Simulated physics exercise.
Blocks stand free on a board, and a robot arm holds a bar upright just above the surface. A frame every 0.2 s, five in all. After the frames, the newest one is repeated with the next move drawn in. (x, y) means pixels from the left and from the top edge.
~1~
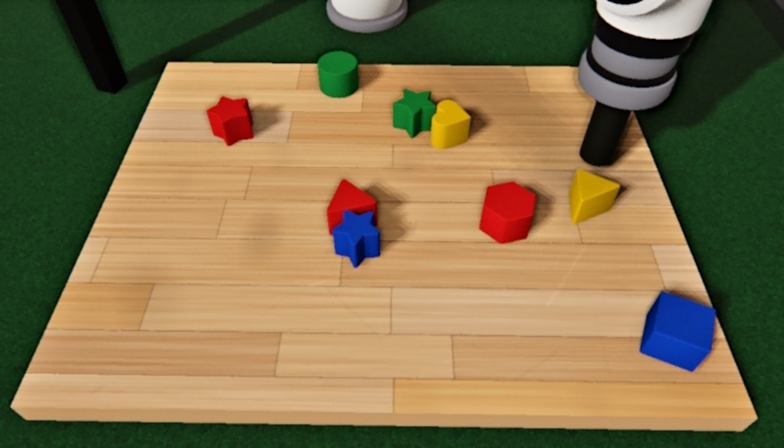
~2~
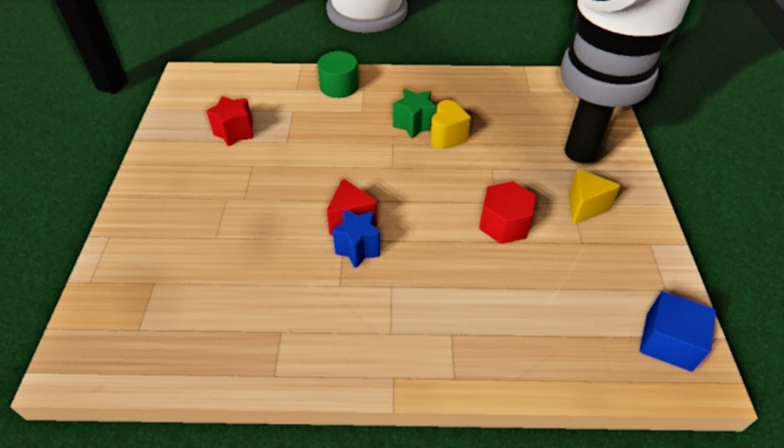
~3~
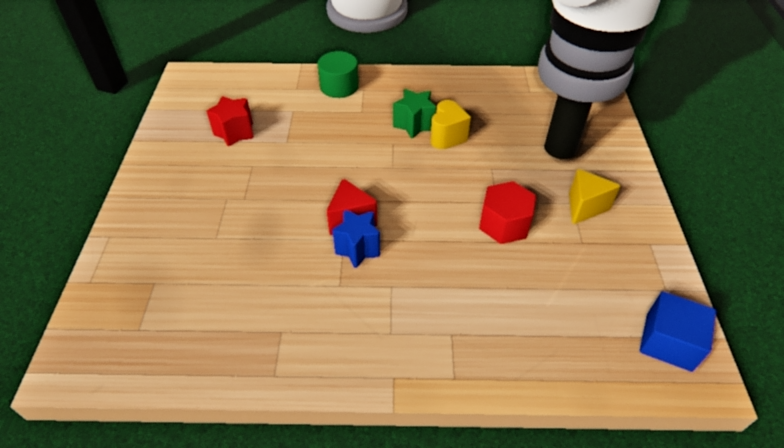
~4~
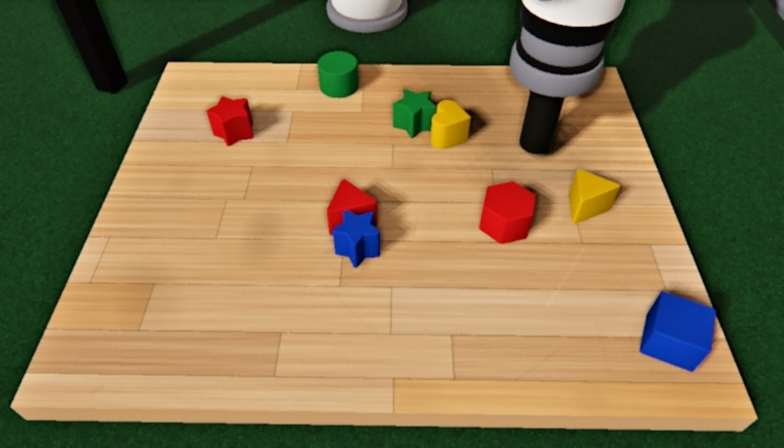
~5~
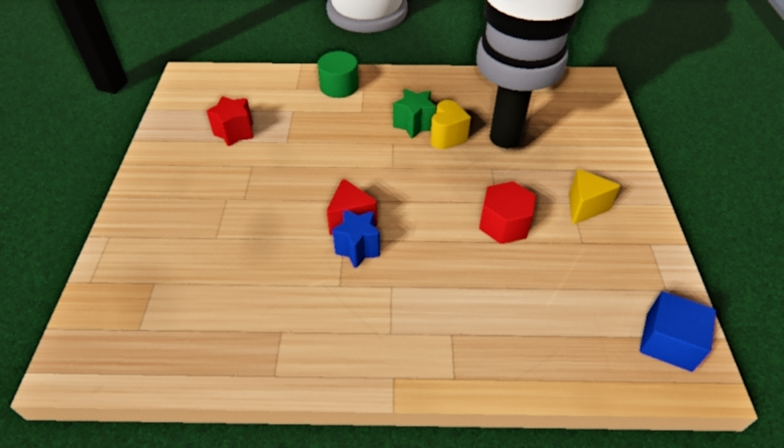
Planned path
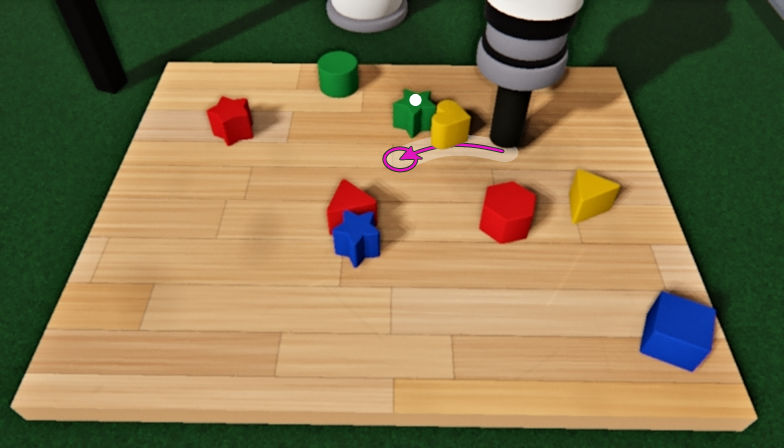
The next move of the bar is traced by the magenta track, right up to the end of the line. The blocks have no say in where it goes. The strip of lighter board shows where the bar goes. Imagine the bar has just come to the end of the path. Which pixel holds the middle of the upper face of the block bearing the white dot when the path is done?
That would be at about pixel (389, 89).
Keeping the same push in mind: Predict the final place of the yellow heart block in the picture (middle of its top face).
The middle of the upper face of the yellow heart block will lie at about (404, 107) in the picture.
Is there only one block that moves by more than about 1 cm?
No, I don't think so.
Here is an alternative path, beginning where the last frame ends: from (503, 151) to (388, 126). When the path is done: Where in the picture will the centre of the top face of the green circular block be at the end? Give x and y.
It ends at (328, 54).
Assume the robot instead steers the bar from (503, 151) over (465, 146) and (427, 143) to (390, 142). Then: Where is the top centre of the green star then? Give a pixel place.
My prediction: (380, 78).
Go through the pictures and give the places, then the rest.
The first frame shows tip of the bar at (596, 156), middles of tops, green star at (416, 100), yellow heart block at (450, 113).
The second frame shows bar at (580, 153), nothing pushed.
The third frame shows bar at (560, 149), nothing pushed.
The fourth frame shows bar at (535, 144), nothing pushed.
The fifth frame shows bar at (505, 138), green star at (416, 100), yellow heart block at (450, 113).
The line goes from (503, 151) through (467, 145) and (432, 148) to (400, 159); the dot is on the green star.
The first path, step by step. One third of the way, bar at (468, 132); green star at (406, 98); yellow heart block at (436, 109).
Two thirds of the way, bar at (433, 135); green star at (389, 90), turned 20° clockwise; yellow heart block at (410, 105), turned 45° clockwise.
At the end, bar at (400, 146); green star at (389, 89), turned 20° clockwise; yellow heart block at (404, 107), turned 75° clockwise.
